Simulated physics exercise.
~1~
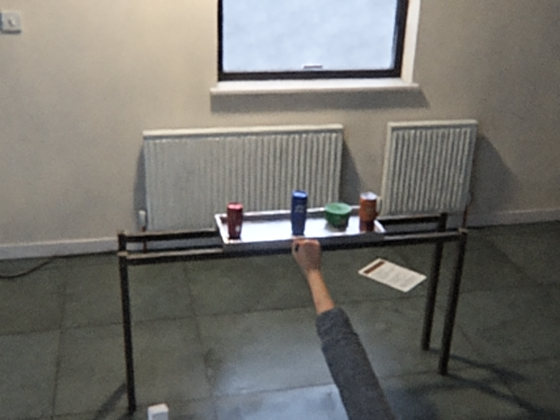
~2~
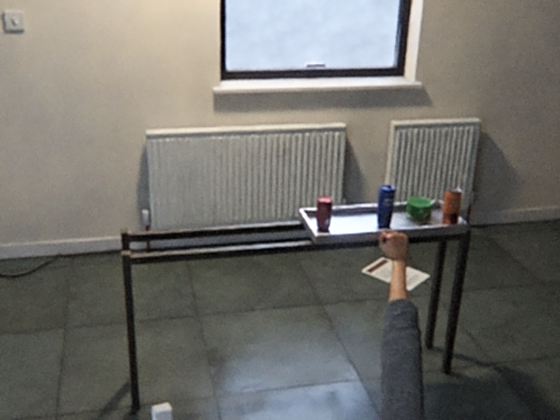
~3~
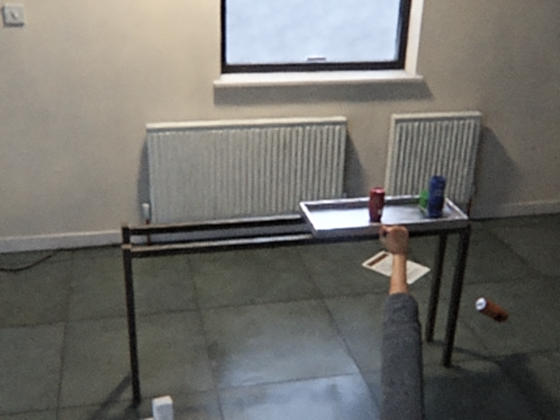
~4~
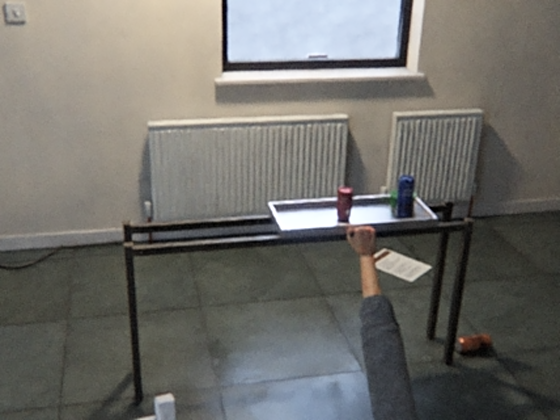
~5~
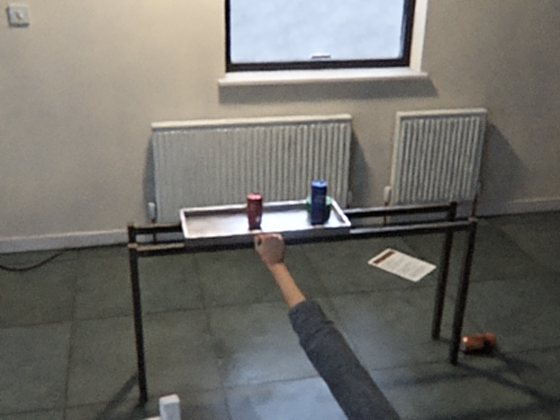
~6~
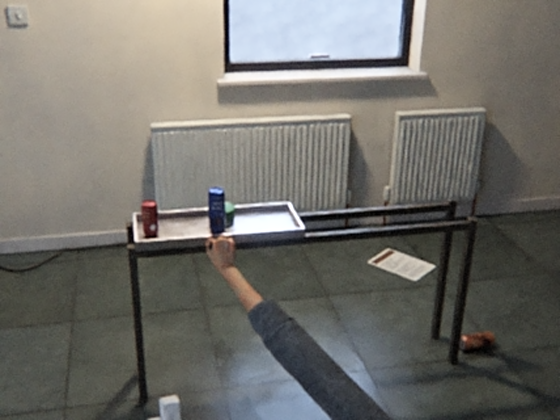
An orange can fell off a sliding tray onto the floor after a hand moved the tray to the right end of its rack, and the red can, blue can and green tub stayed aboard as the hand then took it across to the left end.
